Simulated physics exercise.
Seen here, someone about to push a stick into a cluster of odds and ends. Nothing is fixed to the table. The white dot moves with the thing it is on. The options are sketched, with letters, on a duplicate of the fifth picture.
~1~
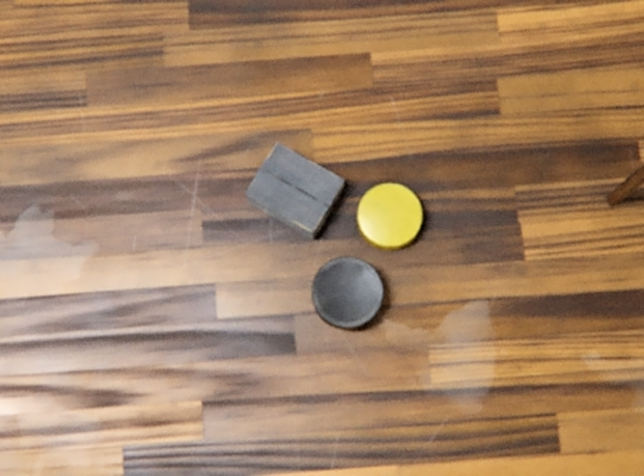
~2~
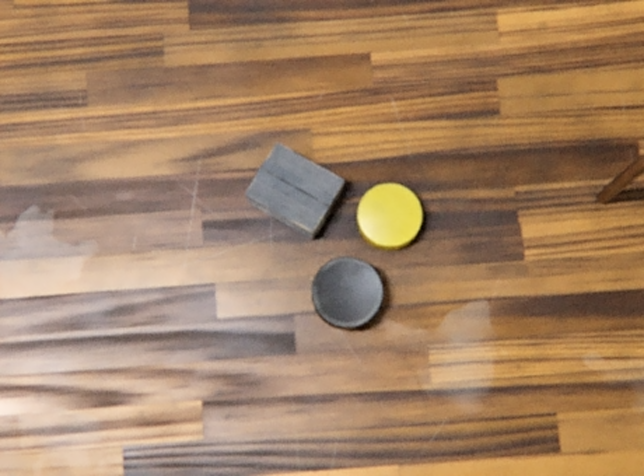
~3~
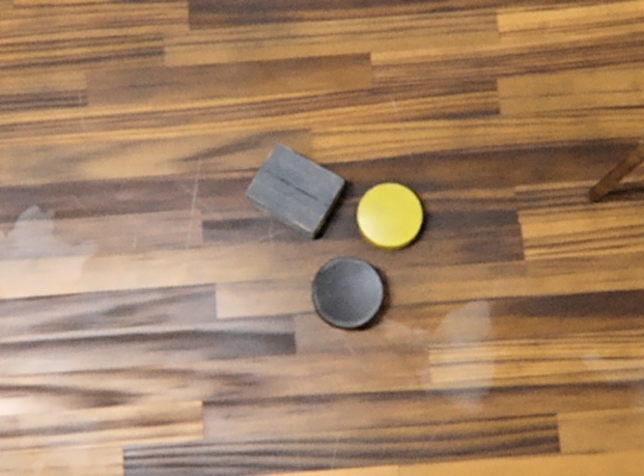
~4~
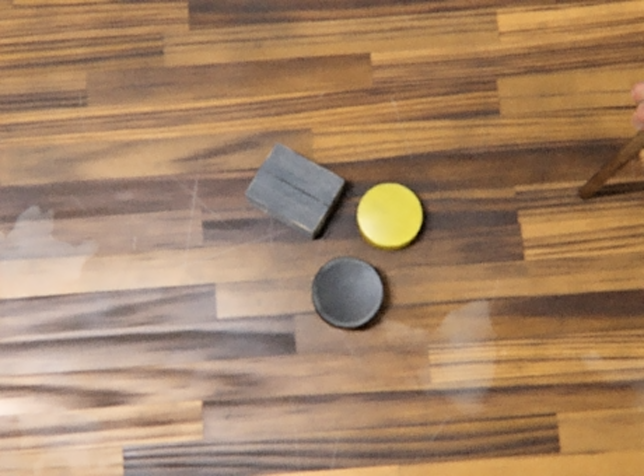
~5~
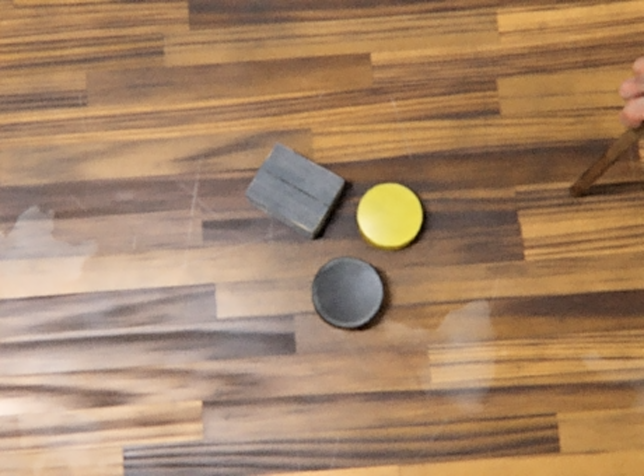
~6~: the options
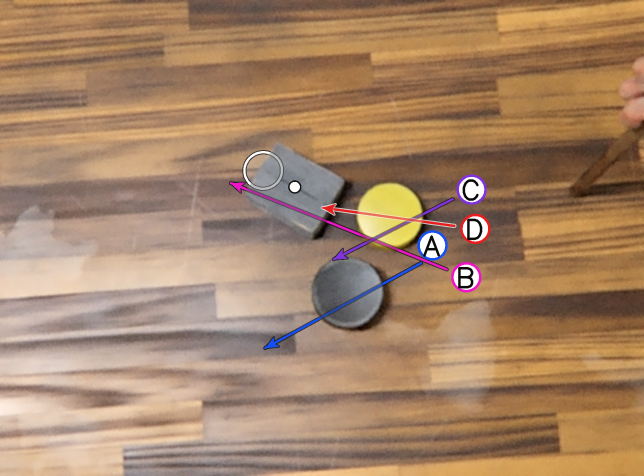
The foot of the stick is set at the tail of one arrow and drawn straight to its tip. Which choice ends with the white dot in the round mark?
The dot ends in the ring with C.
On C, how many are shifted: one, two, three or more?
It moves two.
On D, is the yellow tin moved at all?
On that stroke, yes.
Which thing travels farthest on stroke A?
The black jar.
On the marked copy, A from (421, 263) to (265, 348); B from (447, 269) to (231, 183); C from (453, 199) to (334, 259); D from (455, 226) to (322, 208); the ring at (263, 171); the white dot at (295, 187).
Following C. Soon after the start, foot of the stick (410, 221); grey box (295, 192); yellow tin (373, 222).
Later, foot of the stick (366, 243); grey box (275, 184); yellow tin (330, 230).
In the end, foot of the stick (334, 260); grey box (263, 176); yellow tin (302, 236); the dot on the grey box is in the ring.
As for the rest, A leaves the dotted thing at (295, 192); B leaves the dotted thing at (229, 135); D leaves the dotted thing at (219, 171).
